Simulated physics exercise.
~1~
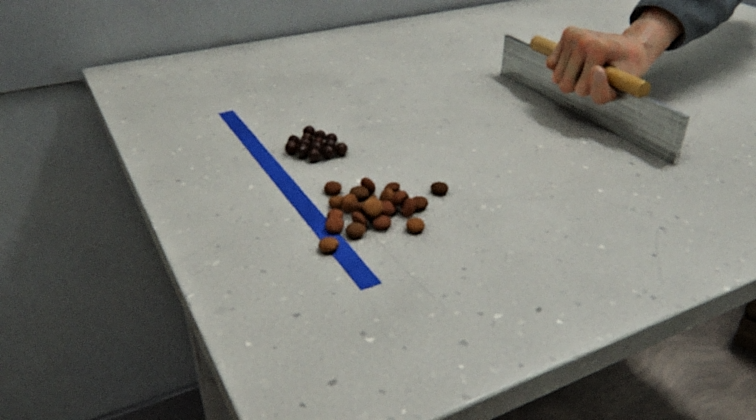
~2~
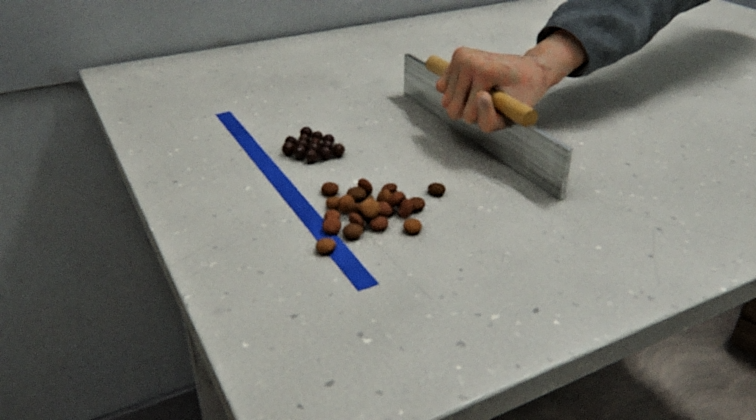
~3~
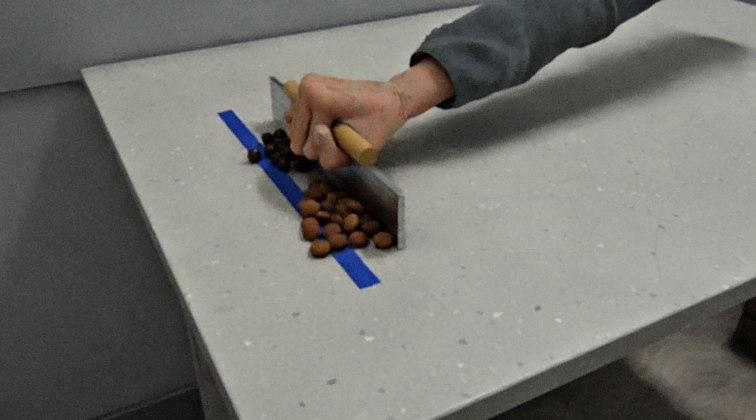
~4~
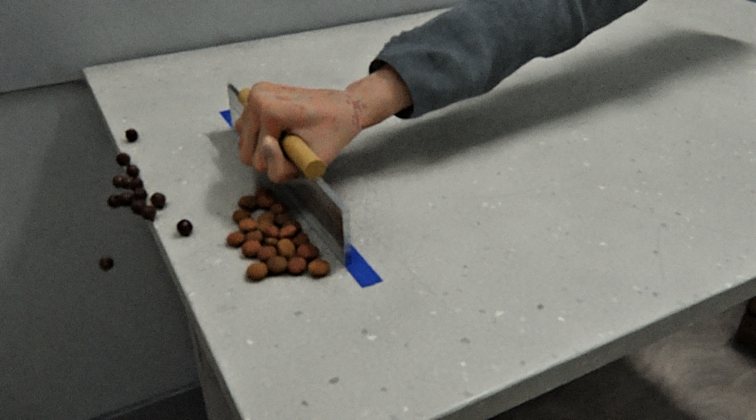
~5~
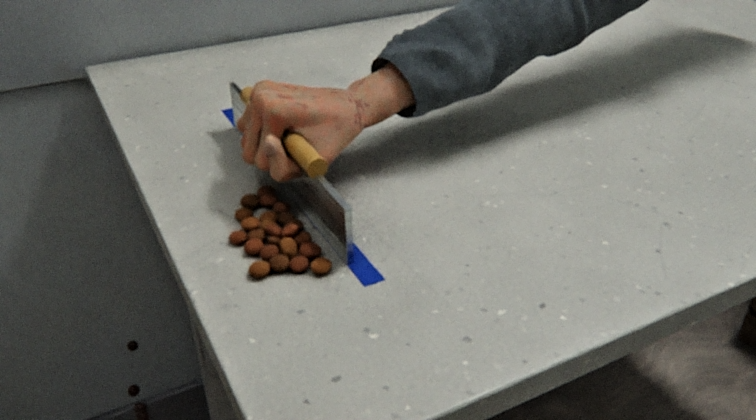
The video shows a hand sweeping a wooden-handled scraper leftward across a pale speckled table into two heaps of small brown balls, stopping at a strip of blue tape. The darker, farther heap rolls off the left edge and falls, while the nearer, lighter brown heap stays on the table.
